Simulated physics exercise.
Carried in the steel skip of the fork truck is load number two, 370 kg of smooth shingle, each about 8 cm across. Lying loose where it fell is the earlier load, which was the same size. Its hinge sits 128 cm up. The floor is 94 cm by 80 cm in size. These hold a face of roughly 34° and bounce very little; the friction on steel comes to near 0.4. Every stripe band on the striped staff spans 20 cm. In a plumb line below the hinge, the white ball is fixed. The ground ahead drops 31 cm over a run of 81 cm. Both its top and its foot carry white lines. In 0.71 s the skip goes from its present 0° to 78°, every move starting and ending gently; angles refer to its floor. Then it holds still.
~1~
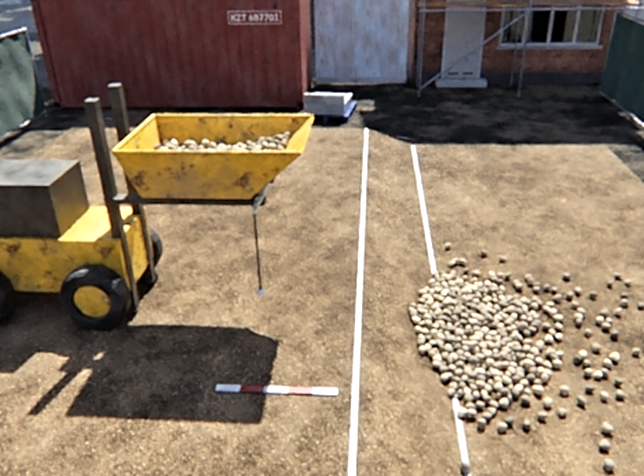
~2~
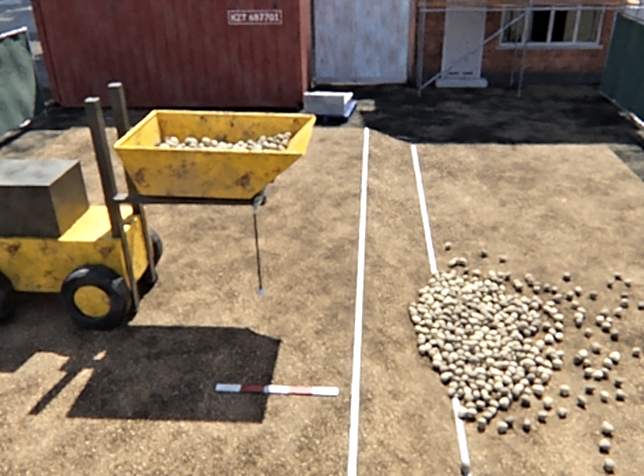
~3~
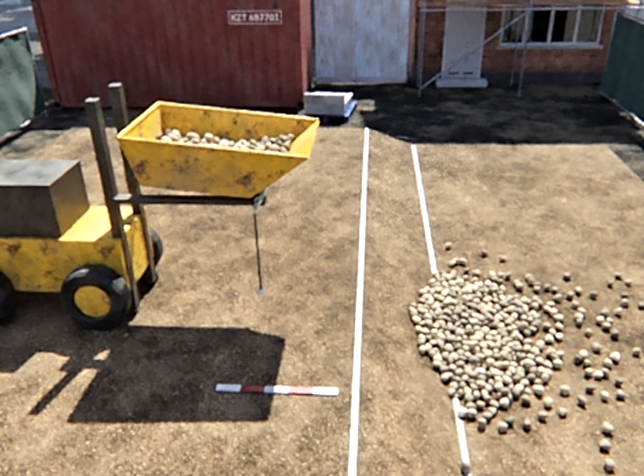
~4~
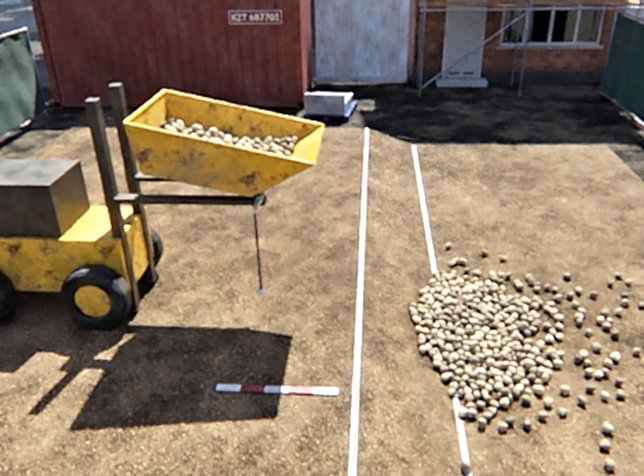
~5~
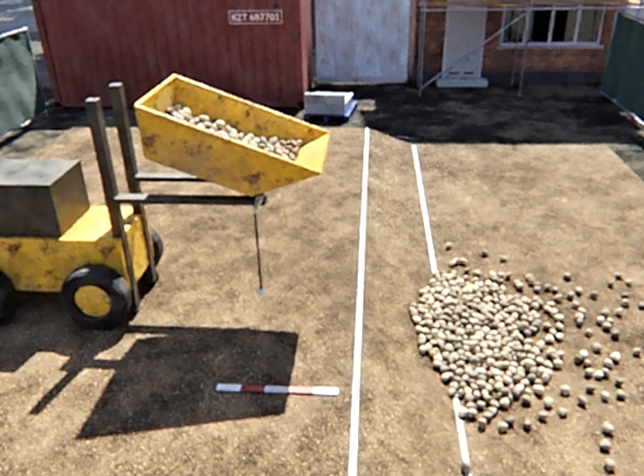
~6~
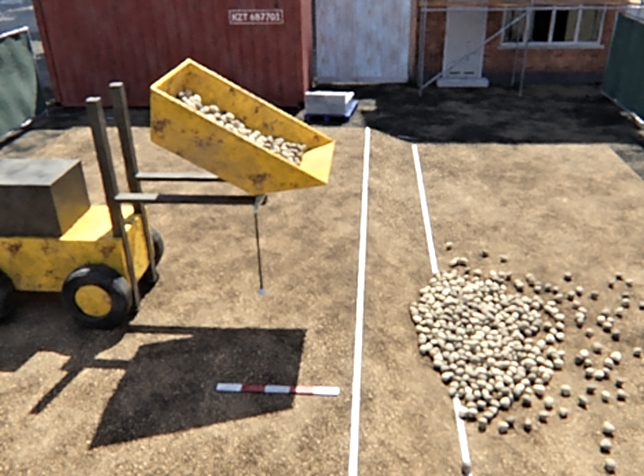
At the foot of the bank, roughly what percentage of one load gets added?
62 %.
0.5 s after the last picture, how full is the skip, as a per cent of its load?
Near 95 per cent of the load is held.
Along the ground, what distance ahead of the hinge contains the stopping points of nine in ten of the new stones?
Around 240 cm.
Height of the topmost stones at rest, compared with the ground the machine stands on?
Roughly 4 cm higher than the ground.
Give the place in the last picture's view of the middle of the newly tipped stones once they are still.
Middle: Approx. (447, 321) px.
Then, 0.2 s after the last picture the floor is at 66°; in per cent of one load, 100 in the skip, 13 on the top or the slope, 86 at the foot of the bank; the foremost stones are past the picture's edge.
Then, 0.5 s after the last picture the floor is at 78°; in per cent of one load, 93 in the skip, 20 on the top or the slope, 86 at the foot of the bank; the foremost stones are past the picture's edge.
Then, 0.9 s after the last picture the floor is at 78°; in per cent of one load, 6 in the skip, 106 on the top or the slope, 86 at the foot of the bank; the foremost stones are past the picture's edge.
Then, 3.4 s after the last picture the floor is at 78°; in per cent of one load, 0 in the skip, 51 on the top or the slope, 148 at the foot of the bank; the foremost stones are past the picture's edge. Net gain at the foot of the bank, 62.
